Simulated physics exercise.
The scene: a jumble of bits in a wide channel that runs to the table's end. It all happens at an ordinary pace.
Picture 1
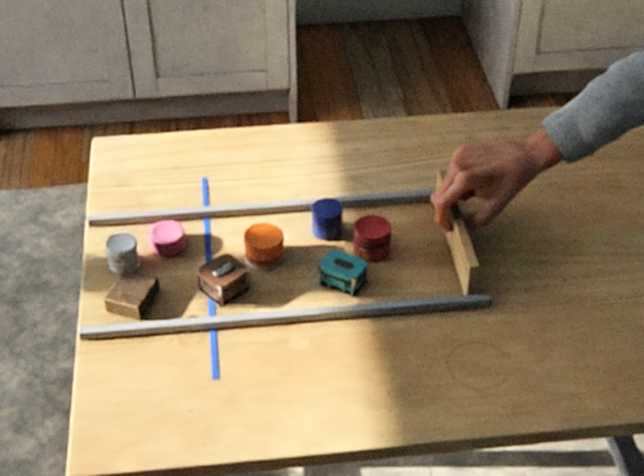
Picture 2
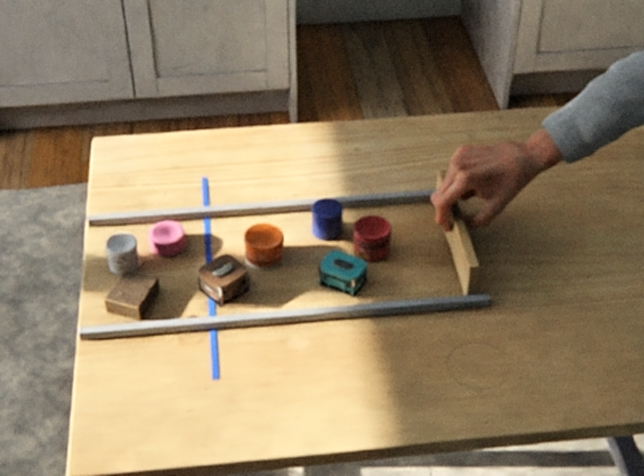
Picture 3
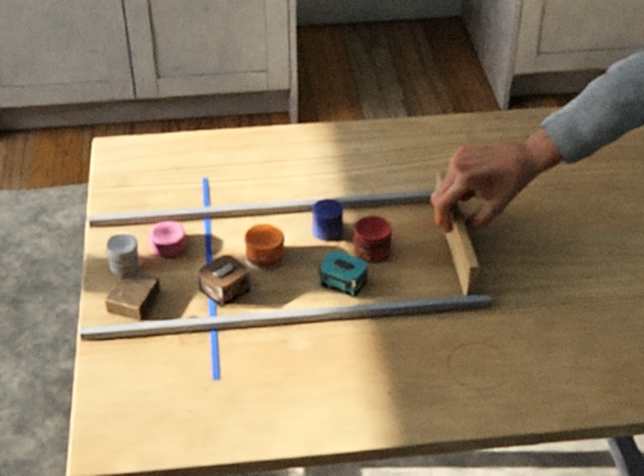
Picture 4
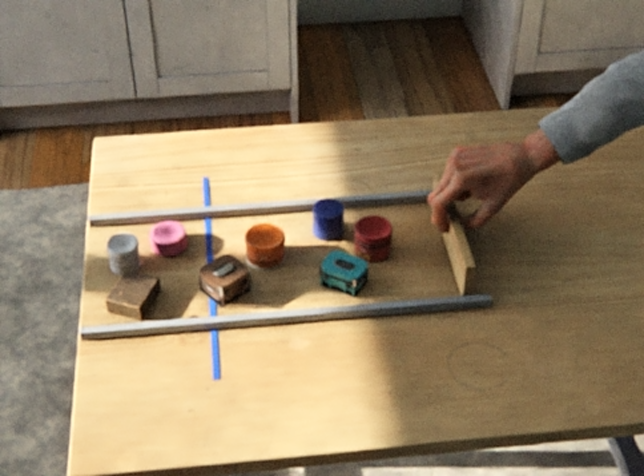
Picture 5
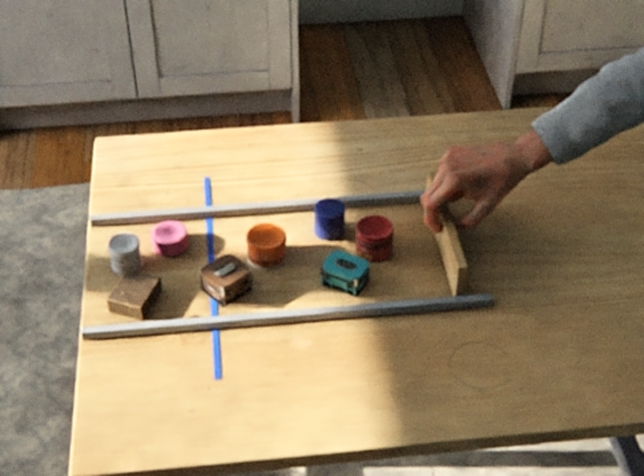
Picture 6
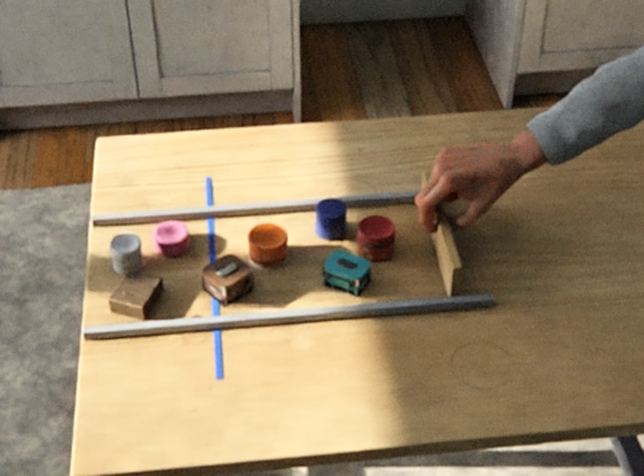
A hand in a grey sleeve holds a thin wooden board upright at the right of a channel on a pale wooden table, seen from above with cabinets behind. Between two grey rails sit tins and lids in white, pink, orange, blue and red, plus brown and teal cases and a dark block, with blue tape crossing left. The hand slides the board slightly left; the objects barely shift.
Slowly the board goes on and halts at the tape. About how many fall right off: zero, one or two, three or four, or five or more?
As it turns out, the number that fall off is zero.
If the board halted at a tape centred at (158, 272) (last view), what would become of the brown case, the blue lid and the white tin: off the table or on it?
The brown case is kept, the blue lid is kept, the white tin falls.
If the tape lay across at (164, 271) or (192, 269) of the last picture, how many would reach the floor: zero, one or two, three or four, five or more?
In that order: Either one or two; zero.
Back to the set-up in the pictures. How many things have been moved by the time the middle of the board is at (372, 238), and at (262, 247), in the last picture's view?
At the one place 1, at the other 5.
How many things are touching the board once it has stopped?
That makes 3.
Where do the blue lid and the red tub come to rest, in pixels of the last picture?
First (196, 230), then (194, 256).
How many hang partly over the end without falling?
Overhanging: 0.
Soon after, none off yet; white tin at rest near (127, 254); black block at rest near (136, 295); pink lid at rest near (171, 238).
In the end, the number that fall off is zero.
